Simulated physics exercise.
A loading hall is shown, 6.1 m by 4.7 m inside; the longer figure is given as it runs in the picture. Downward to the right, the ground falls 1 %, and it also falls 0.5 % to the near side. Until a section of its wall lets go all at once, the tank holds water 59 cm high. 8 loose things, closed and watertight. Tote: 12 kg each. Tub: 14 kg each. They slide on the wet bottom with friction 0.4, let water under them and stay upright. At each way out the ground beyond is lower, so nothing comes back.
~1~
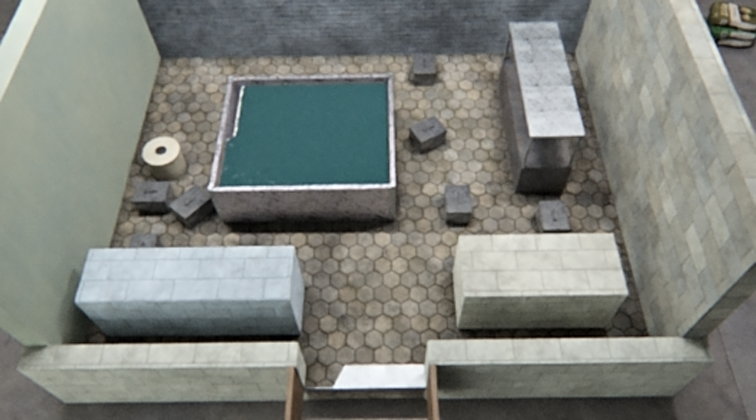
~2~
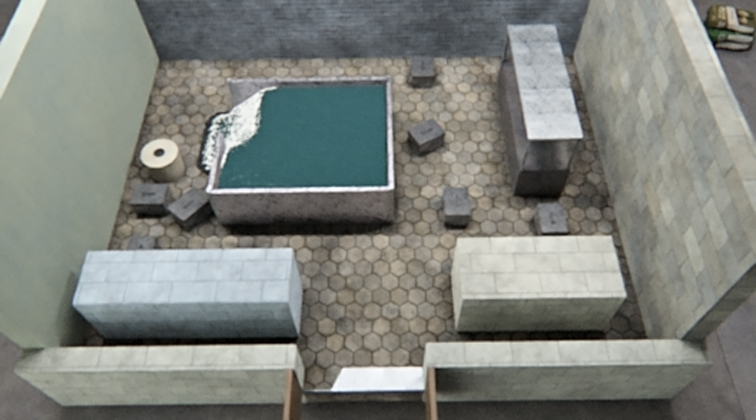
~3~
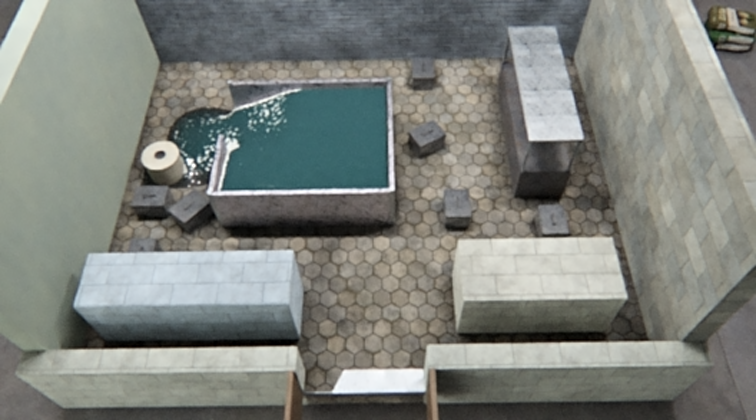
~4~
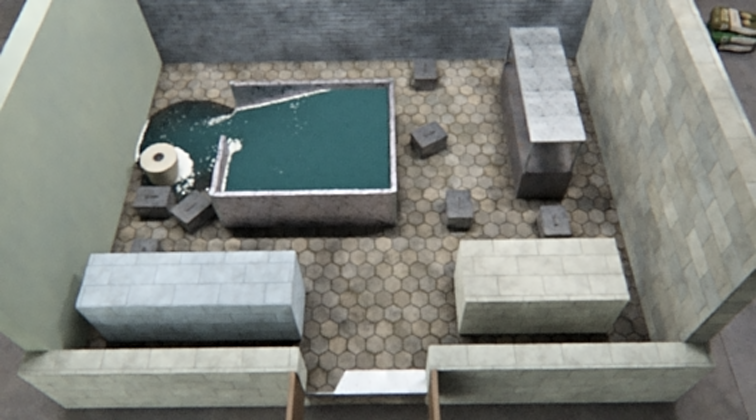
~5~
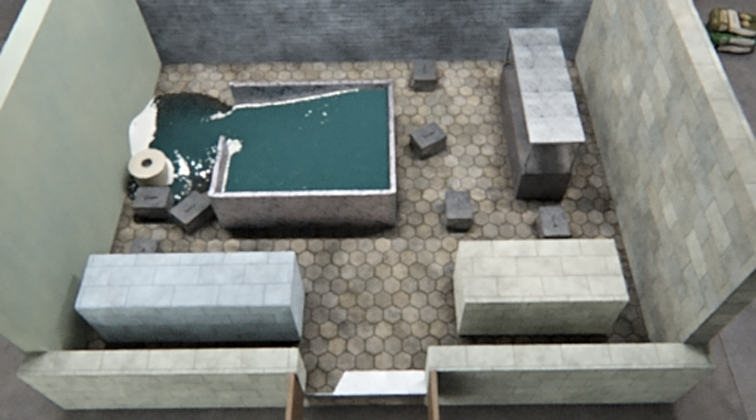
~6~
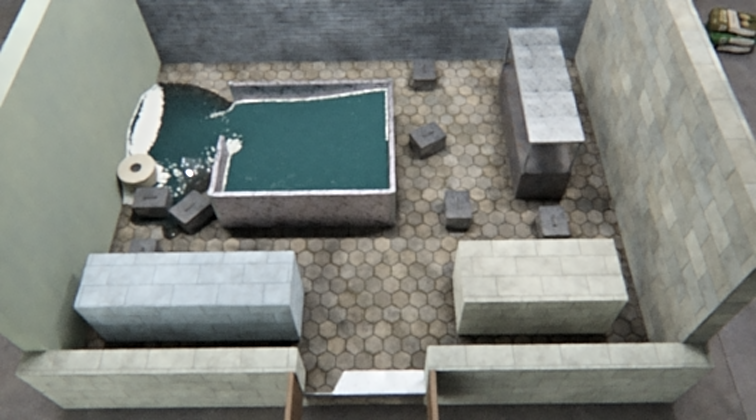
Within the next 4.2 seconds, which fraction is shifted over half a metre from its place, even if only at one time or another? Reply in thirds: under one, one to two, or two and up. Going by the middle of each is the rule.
One to two thirds.
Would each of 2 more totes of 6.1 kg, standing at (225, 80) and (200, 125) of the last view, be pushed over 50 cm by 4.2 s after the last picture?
Beyond, beyond.
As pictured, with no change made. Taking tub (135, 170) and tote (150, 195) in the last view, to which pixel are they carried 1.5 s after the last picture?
I'd say close to (172, 198) and close to (170, 238).
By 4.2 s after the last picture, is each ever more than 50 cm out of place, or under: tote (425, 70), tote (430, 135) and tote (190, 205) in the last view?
Listed order: Beyond the mark, within the mark and within the mark.
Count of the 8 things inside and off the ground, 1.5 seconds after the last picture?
The number is 0.
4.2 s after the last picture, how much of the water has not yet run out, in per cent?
100 %.
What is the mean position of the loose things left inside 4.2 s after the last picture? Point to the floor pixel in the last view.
Mean position approx. (380, 199).
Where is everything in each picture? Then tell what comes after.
A tub at (161, 151), on the bottom; a tote at (151, 191), on the bottom; water covers 3.3 m2; 0 of 8 have shifted, in the first picture.
A tub at (159, 153) rests on the ground; a tote at (149, 194), on the bottom; water covers 3.7 m2; 0 of 8 have shifted, in the second picture.
A tub at (160, 155), on the bottom; a tote at (150, 196) rests on the ground; water covers 4.3 m2; 0 of 8 have shifted, in the third picture.
A tub at (158, 157), on the bottom, 5 cm from its start; a tote at (152, 196) rests on the ground; 4.9 m2 under water; 0 of 8 have shifted, in the fourth picture.
A tub at (147, 163) rests on the ground, 19 cm from its start; a tote at (151, 197) rests on the ground; water covers 5.3 m2; 1 of 8 have shifted, in the fifth picture.
A tub at (136, 168), on the bottom, 33 cm from its start; a tote at (150, 197) rests on the ground; water covers 5.6 m2; 1 of 8 have shifted, in the sixth picture.
Then, 0.4 s after the last picture 0 of 8 are over 50 cm from their spots; 0 afloat.
Then, 1.5 s after the last picture 2 of 8 are over 50 cm from their spots; 0 afloat.
Then, 2.8 s after the last picture 4 of 8 are over 50 cm from their spots; 0 afloat.
Then, 4.2 s after the last picture 4 of 8 are over 50 cm from their spots, and 4 have been at some point; 1 afloat.
